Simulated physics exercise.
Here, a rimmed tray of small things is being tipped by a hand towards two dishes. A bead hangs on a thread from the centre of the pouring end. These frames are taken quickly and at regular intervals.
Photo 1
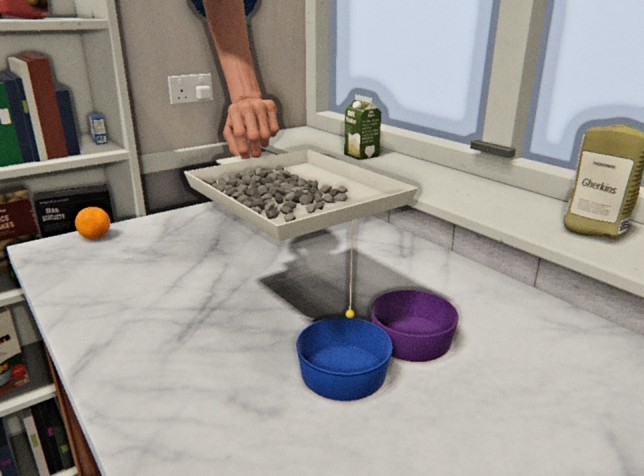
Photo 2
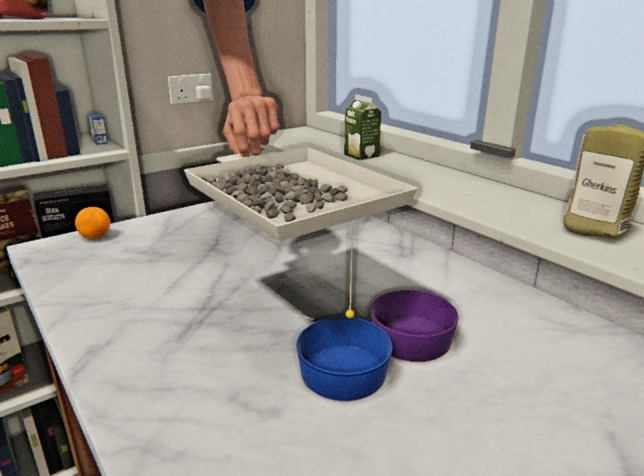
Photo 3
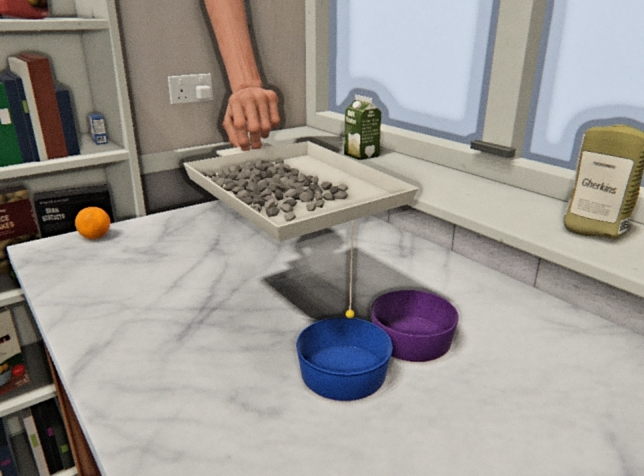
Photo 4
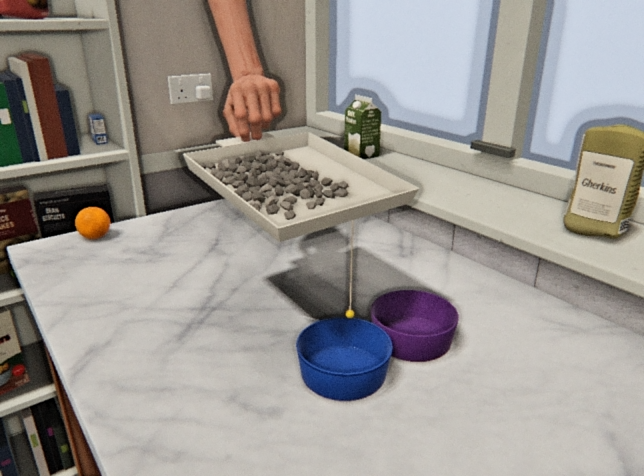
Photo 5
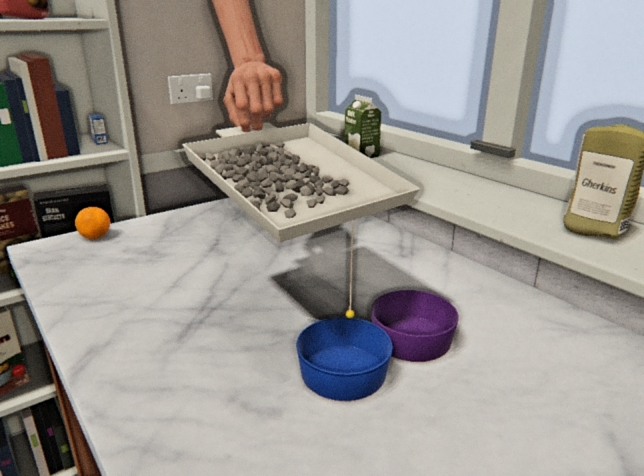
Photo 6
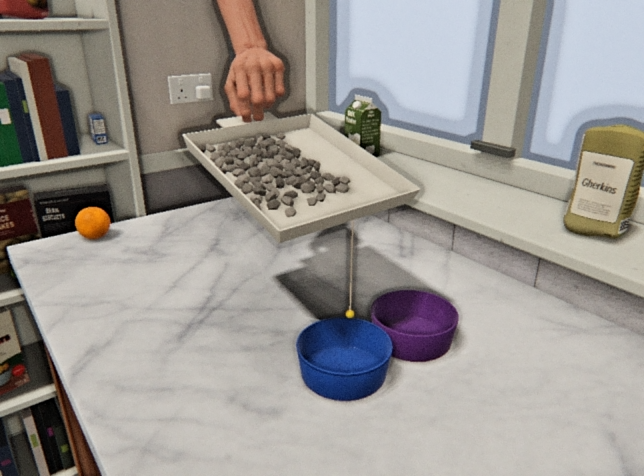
On a marble counter, a hand slightly tilting a tray of grey gravel above a blue dish and a purple dish.
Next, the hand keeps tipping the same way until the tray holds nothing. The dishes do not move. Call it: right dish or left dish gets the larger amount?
Left dish.
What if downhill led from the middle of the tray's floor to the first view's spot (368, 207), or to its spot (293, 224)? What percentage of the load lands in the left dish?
Respectively 0 % and 20 %.
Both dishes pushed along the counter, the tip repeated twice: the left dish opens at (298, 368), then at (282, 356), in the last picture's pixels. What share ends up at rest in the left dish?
First position: Some 40 %; second position: Some 20 %.
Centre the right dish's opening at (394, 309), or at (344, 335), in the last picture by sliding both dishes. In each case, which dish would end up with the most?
Try 1 - the dish at left; try 2 - the dish at right.
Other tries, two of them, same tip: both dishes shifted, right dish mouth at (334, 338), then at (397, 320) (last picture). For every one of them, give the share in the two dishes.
Close to 40 in a hundred, then close to 80 in a hundred.
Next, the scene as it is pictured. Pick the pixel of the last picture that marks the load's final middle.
Roughly at (350, 384), give or take.
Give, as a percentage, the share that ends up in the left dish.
Close to 50 in every hundred pieces.
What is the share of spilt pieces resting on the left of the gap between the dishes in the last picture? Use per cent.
I'd put it at around 50 per cent.
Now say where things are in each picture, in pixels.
Corners of the pouring end at (279, 223) and (412, 188), level; middle of the load at (271, 188), bits of gravel; left dish at (375, 380); right dish at (446, 343); bead on its thread at (350, 314), in the first picture.
Corners of the pouring end at (279, 223) and (412, 188), level; middle of the load at (271, 186), in the second picture.
Corners of the pouring end at (279, 224) and (412, 187), tipped barely, level across its low end; middle of the load at (271, 182), in the third picture.
Corners of the pouring end at (280, 225) and (413, 187), tipped a little, level across its low end; middle of the load at (271, 176), in the fourth picture.
Corners of the pouring end at (281, 226) and (414, 187), tipped a little, level across its low end; middle of the load at (272, 170), in the fifth picture.
Corners of the pouring end at (281, 227) and (415, 188), tipped a little, level across its low end; middle of the load at (272, 164); left dish at (375, 380); right dish at (446, 343), in the sixth picture.
Soon after the last picture, tray tipped steeply; nearly all on the tray; a stray few in the air.
A little later, tray tipped right over; about half on the tray; a small part in the left dish; a stray few in the right dish; a small part outside both; about a quarter in the air.
Later still, tray tipped past a quarter turn; about half in the left dish; a small part in the right dish; about half outside both.
At rest, tray tipped past a quarter turn; about half in the left dish; a small part in the right dish; about half outside both.
